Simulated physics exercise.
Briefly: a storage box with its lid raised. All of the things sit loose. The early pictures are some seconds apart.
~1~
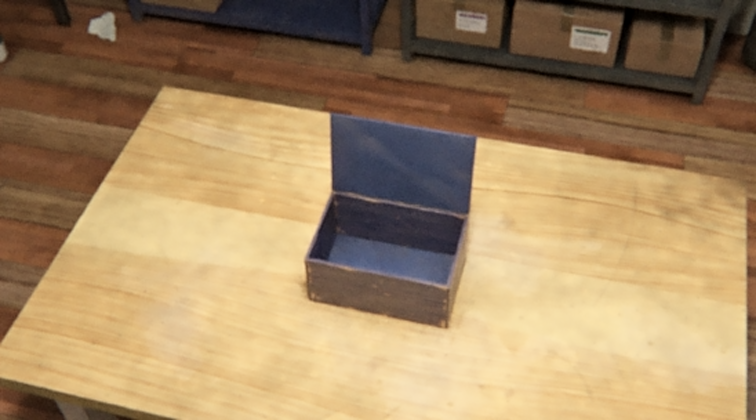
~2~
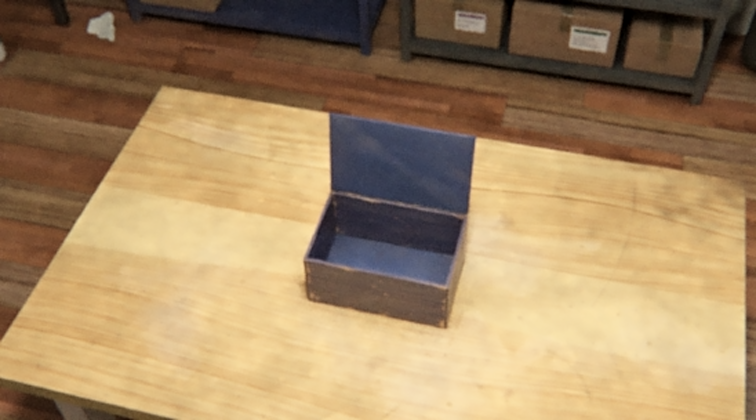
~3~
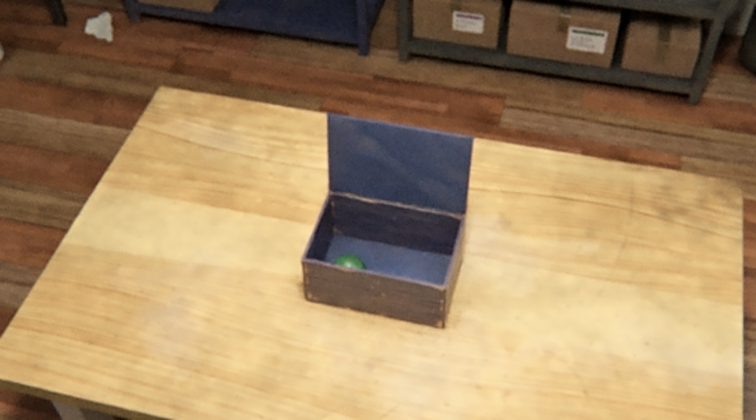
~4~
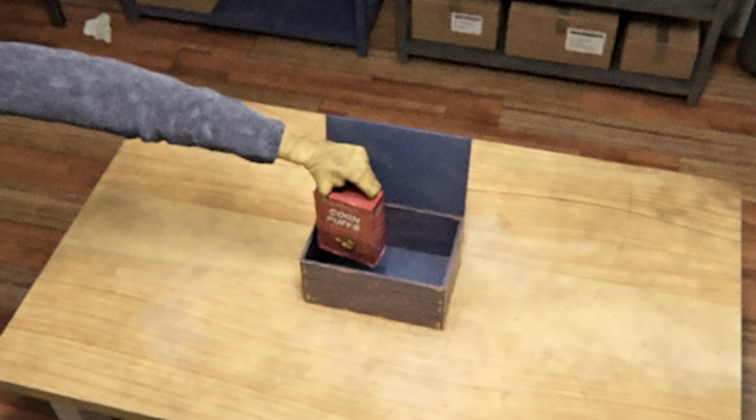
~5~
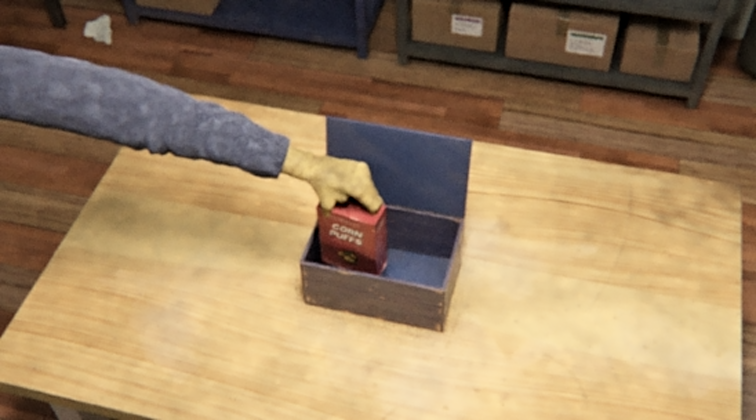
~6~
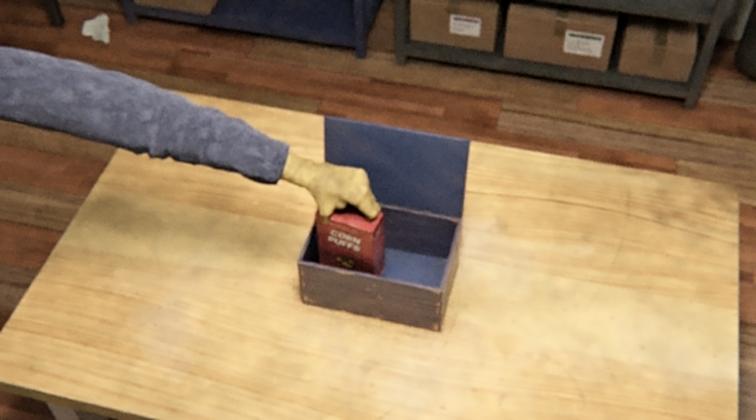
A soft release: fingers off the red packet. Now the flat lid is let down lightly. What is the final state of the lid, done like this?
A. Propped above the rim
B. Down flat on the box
B.
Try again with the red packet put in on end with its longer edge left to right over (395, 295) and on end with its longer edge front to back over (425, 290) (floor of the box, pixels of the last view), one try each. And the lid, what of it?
Case one: Lid left up; case two: Lid left up.
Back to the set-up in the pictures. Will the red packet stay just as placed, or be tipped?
At the finish the red packet goes crooked.
Then, 0.50 s past the last view, red packet rocked 68° from its first pose near (394, 270).
Then, 1.20 s past the last view, lid starting down; red packet on its side near (405, 272); green ball displaced a little.
Then, 1.60 s past the last view, lid 56° above the rim; red packet on its side near (405, 273); green ball displaced a little.
Then, 2.00 s past the last view, lid 9° above the rim; red packet on its side near (405, 273); green ball displaced a little.
Finally, lid shut; down or leaning hard in the box, red packet; green ball still in place. Final places as the last picture's camera would see them, red packet near (405, 273).
